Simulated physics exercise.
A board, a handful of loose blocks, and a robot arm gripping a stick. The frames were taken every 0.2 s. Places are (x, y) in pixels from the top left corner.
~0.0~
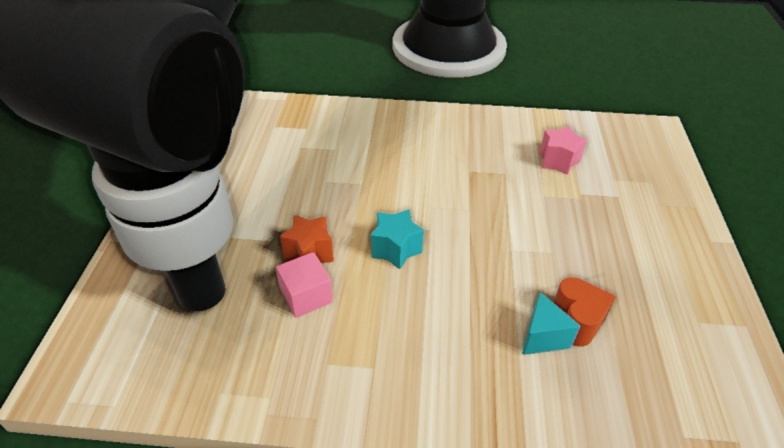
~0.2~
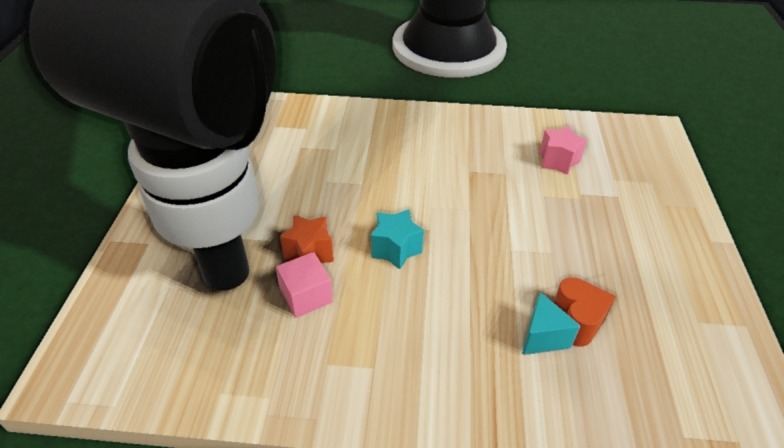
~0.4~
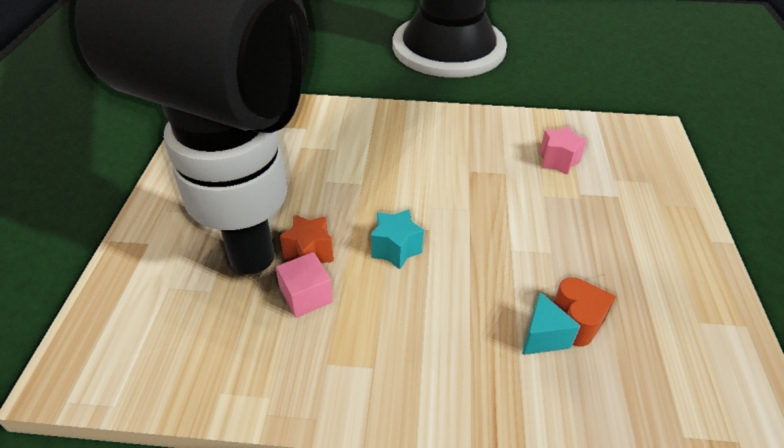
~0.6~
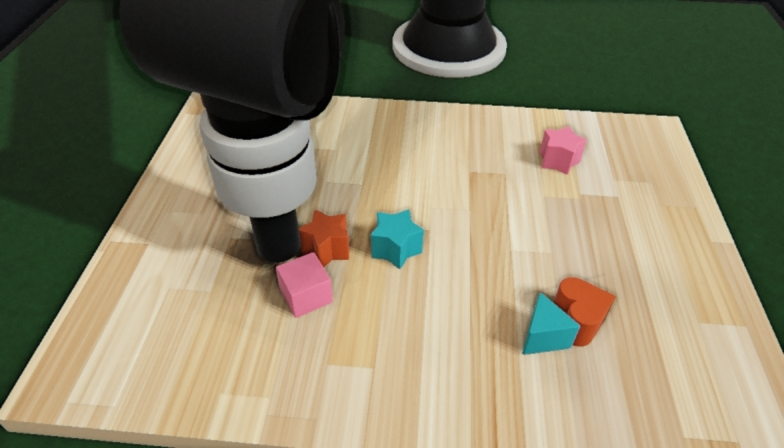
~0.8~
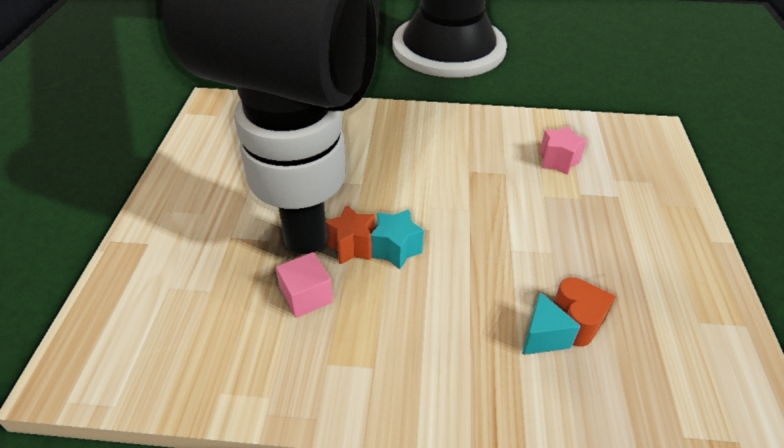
A robot arm moves right and pushes the orange star block toward the turquoise star.
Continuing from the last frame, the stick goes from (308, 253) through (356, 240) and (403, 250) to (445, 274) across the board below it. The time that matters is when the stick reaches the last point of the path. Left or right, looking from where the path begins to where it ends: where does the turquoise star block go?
Seen from start to end, it moves left.
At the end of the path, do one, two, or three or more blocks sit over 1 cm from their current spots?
The count is two.
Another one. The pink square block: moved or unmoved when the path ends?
Right where it was.
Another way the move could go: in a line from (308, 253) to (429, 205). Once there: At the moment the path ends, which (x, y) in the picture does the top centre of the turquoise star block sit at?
I expect it at (476, 228).
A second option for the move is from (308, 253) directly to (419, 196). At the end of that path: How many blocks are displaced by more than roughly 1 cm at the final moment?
There will be two blocks that move more than 1 cm.
On the path given first. One third of the way, stick at (357, 226); orange star block at (395, 211), turned 15° clockwise; turquoise star block at (437, 222), turned 20° clockwise.
Two thirds of the way, stick at (404, 236); orange star block at (441, 217); turquoise star block at (484, 222).
At the end, stick at (447, 261); pink square block in place; orange star block at (472, 229), turned 20° anticlockwise; turquoise star block at (511, 219), turned 25° anticlockwise.
